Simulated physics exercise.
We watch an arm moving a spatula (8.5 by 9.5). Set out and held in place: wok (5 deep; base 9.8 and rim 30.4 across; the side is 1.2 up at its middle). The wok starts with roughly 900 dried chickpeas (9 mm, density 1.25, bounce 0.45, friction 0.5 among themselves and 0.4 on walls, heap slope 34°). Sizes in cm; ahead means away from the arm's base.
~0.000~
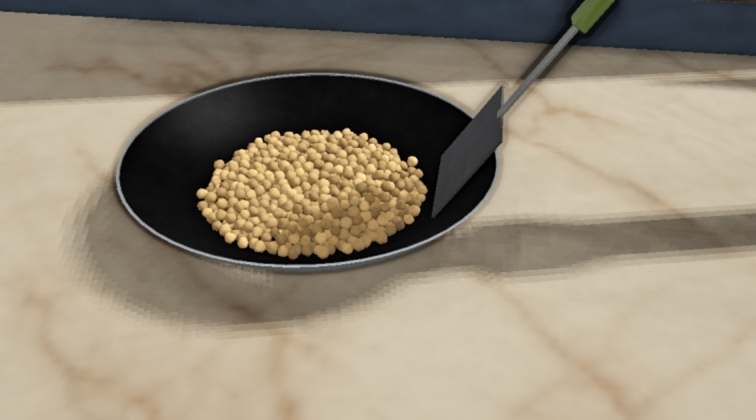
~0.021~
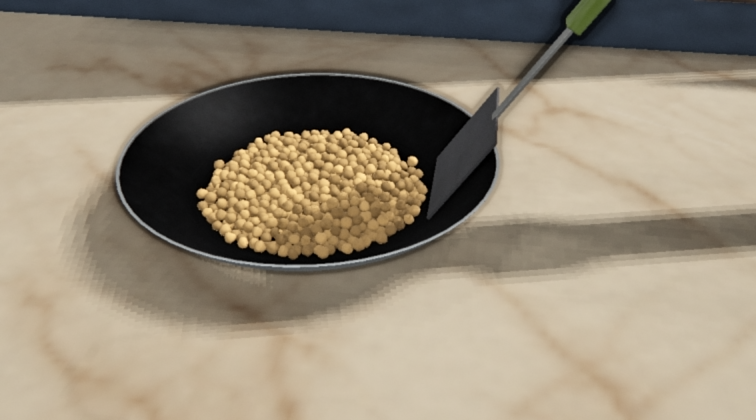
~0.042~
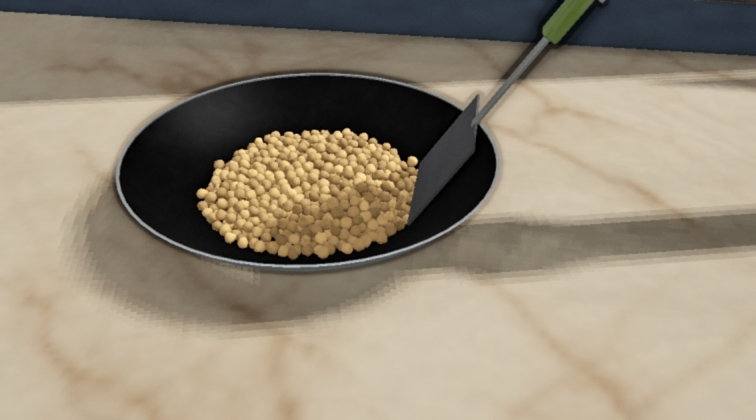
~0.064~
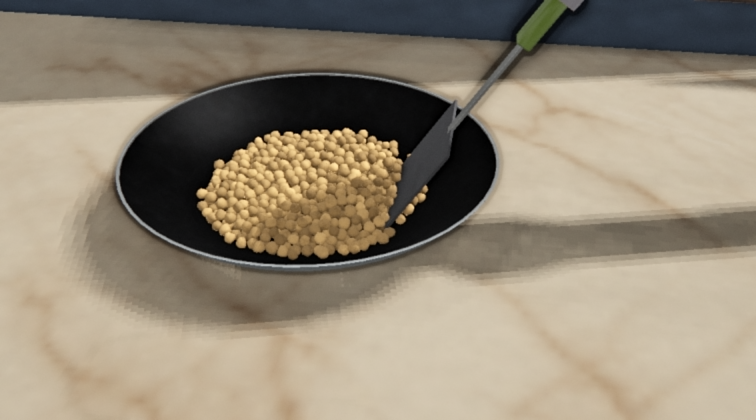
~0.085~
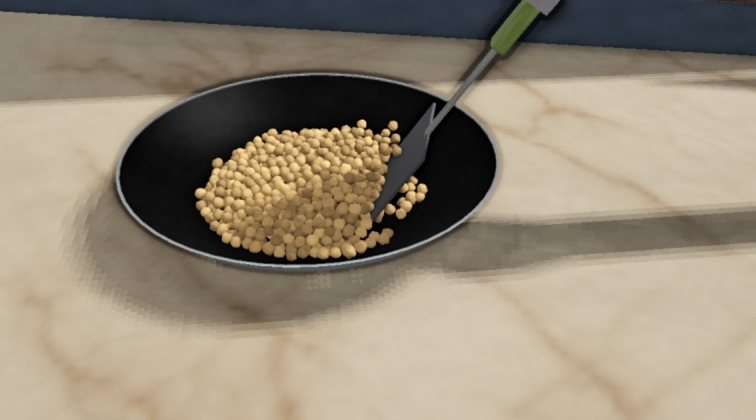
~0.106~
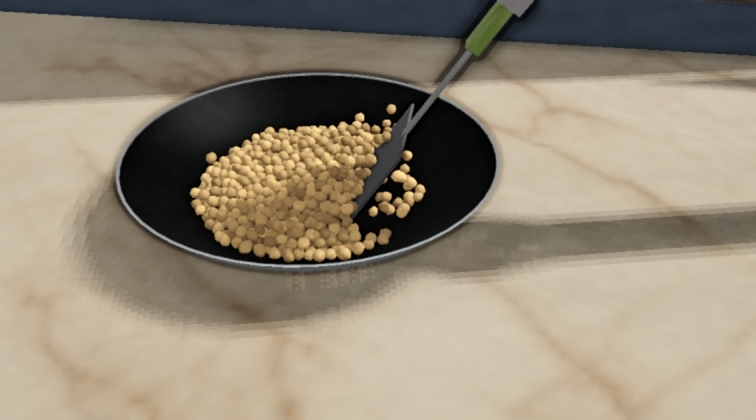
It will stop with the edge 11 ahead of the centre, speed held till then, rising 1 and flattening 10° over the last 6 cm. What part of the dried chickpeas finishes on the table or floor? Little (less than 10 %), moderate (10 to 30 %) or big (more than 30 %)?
Share on the table or floor: Big (more than 30 %).
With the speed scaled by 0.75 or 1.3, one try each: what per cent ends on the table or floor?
About 30 and 45 per cent.
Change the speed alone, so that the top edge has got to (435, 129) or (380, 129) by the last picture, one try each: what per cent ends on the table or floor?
Some 25 and 45 per cent.
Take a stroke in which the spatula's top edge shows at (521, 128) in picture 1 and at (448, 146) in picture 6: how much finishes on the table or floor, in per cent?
About 25 per cent.
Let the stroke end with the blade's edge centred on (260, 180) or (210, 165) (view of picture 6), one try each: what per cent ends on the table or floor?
Some 0 and 20 per cent.
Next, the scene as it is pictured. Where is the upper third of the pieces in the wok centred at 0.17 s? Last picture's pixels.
Around (271, 163).
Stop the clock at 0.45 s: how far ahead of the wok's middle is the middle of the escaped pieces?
Roughly 22 cm.
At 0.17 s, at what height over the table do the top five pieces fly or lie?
Roughly 6 cm.
After 0.17 s, sloping 57°, highest piece 8 above the table; 900 in the wok.
After 0.22 s, sloping 54°, highest piece 8 above the table; 899 in the wok, 1 on the blade or in flight.
After 0.45 s, sloping 47°, highest piece 6 above the table; 553 in the wok, 333 on the table or floor, 14 on the blade or in flight.
After 1.50 s, sloping 47°, highest piece 4 above the table; 550 in the wok, 350 on the table or floor.
At rest, 550 in the wok, 350 on the table or floor. That is 39 % on the table or floor.
